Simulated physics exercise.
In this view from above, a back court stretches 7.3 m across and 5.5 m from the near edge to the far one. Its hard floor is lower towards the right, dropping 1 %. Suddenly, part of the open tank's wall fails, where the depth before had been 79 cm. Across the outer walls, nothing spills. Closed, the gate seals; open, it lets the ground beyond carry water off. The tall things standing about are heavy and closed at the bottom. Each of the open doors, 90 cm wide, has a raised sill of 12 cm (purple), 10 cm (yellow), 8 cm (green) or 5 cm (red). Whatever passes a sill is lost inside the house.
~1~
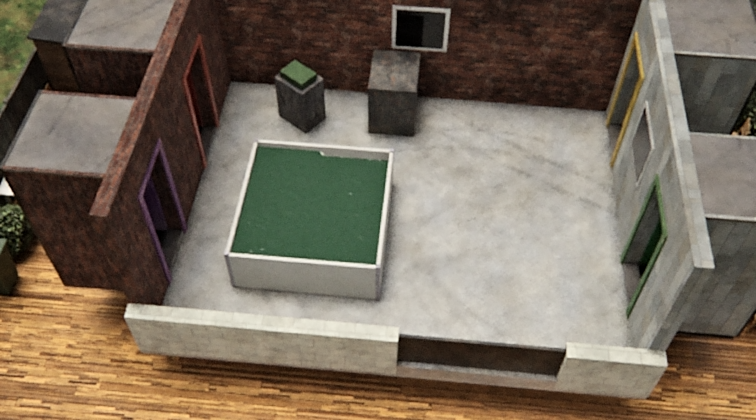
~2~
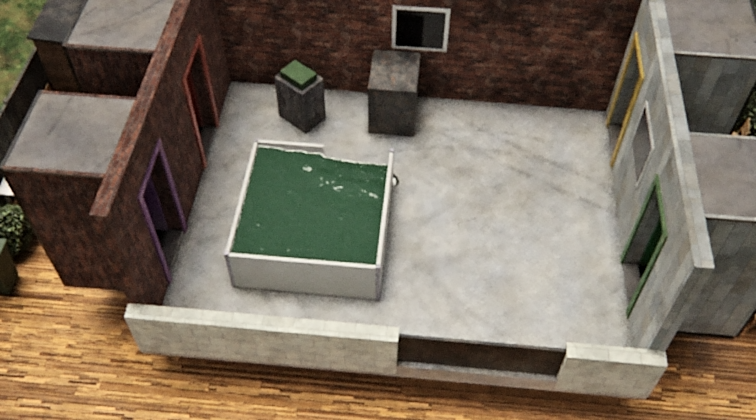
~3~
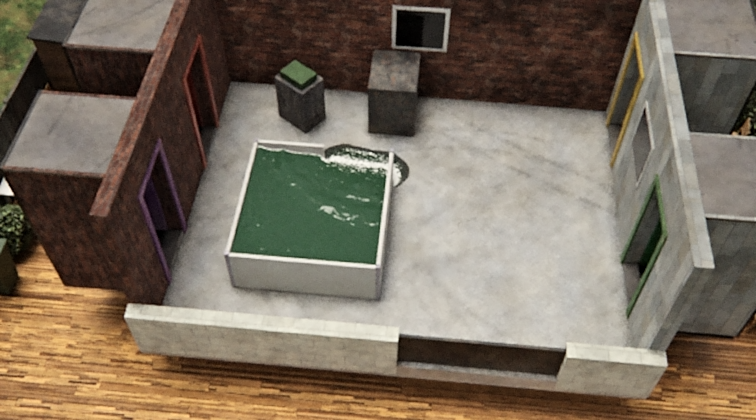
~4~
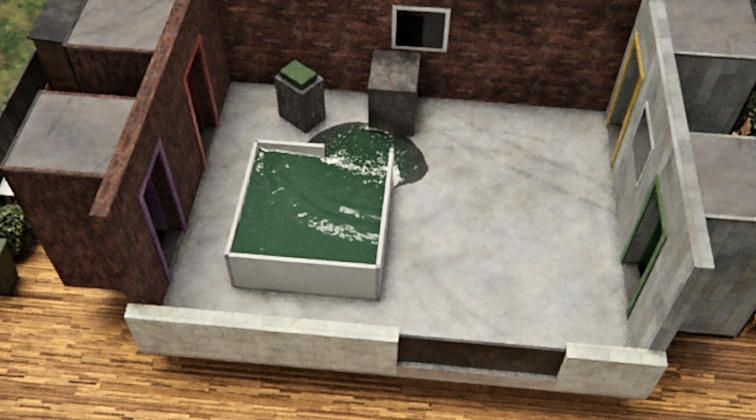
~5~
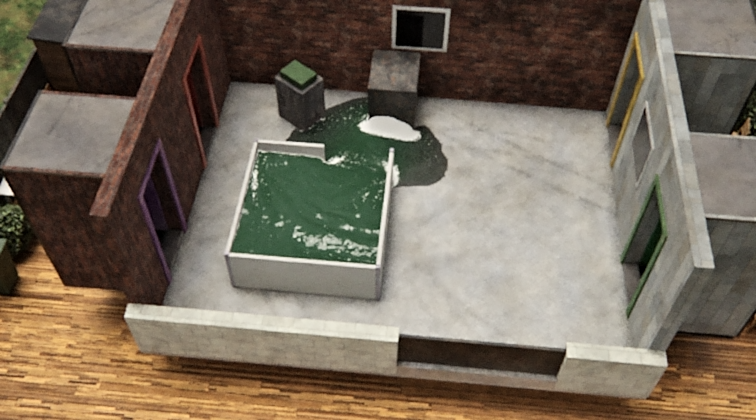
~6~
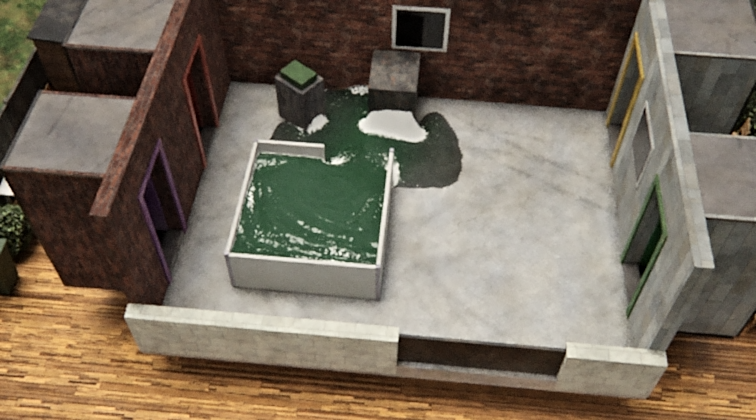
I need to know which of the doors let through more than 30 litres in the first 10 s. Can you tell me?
Sure: The purple door does not; the yellow door does; the green door does not; the red door does.
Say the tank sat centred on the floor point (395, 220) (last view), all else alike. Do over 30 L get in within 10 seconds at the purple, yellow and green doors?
Purple: Within limit; yellow: Too much; green: Within limit.
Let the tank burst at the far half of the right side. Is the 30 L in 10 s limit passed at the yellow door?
Measured against that limit, the yellow door goes beyond it.
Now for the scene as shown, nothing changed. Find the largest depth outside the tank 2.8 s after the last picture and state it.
I'd say near 34 centimetres.
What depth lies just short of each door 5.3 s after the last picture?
Purple 5 cm, yellow 20 cm, green 7 cm, red 10 cm.
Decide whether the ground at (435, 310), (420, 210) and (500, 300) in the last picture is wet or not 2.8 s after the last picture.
Going in order, clear, then clear, then clear.
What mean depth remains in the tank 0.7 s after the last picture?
I'd put the average depth near 57 cm.
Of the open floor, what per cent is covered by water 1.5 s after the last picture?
Close to 40 in a hundred.
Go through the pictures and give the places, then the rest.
Still water, 79 cm deep, in the open tank at (314, 203), in the first frame.
Water pours out on the open tank's far side and has run 0.7 m, to (396, 183); typically 6 cm deep outside, 79 cm at the open tank's back, in the second frame.
Water pours out on the open tank's far side and has run 0.9 m, to (404, 169); typically 12 cm deep outside, 79 cm at the open tank's back, in the third frame.
The front is at (354, 125), 1.4 m from the gap on the open tank's far side; 2.2 m2 of floor is under water; 79 cm left at the back of the open tank, in the fourth frame.
Water pours out on the open tank's far side and has run 2.1 m, to (361, 101); typically 7 cm deep outside, 79 cm at the open tank's back, in the fifth frame.
The front is at (338, 90), 2.4 m from the gap on the open tank's far side; 4.4 m2 of floor is under water; 72 cm left at the back of the open tank, in the sixth frame.
Then, 0.7 s after the last picture water covers 25 % of the floor and is deepest (58 cm) near (381, 140); purple door not reached, yellow door not reached, green door not reached, red door not reached.
Then, 1.5 s after the last picture water covers 40 % of the floor and is deepest (48 cm) near (381, 140); purple door not reached, yellow door 18 cm at the sill, 2 L in, green door not reached, red door 6 cm at the sill, 0 L in.
Then, 2.8 s after the last picture water covers 60 % of the floor and is deepest (34 cm) near (324, 128); purple door 3 cm at the sill, 0 L in, yellow door 26 cm at the sill, 134 L in, green door 5 cm at the sill, 0 L in, red door 10 cm at the sill, 13 L in.
Then, 5.3 s after the last picture water covers 85 % of the floor and is deepest (22 cm) near (239, 87); purple door 5 cm at the sill, 0 L in, yellow door 20 cm at the sill, 306 L in, green door 7 cm at the sill, 0 L in, red door 10 cm at the sill, 39 L in.
Then, 9.3 s after the last picture water covers 100 % of the floor and is deepest (16 cm) near (628, 373); purple door 13 cm at the sill, 5 L in, yellow door 11 cm at the sill, 382 L in, green door 10 cm at the sill, 1 L in, red door 7 cm at the sill, 60 L in.
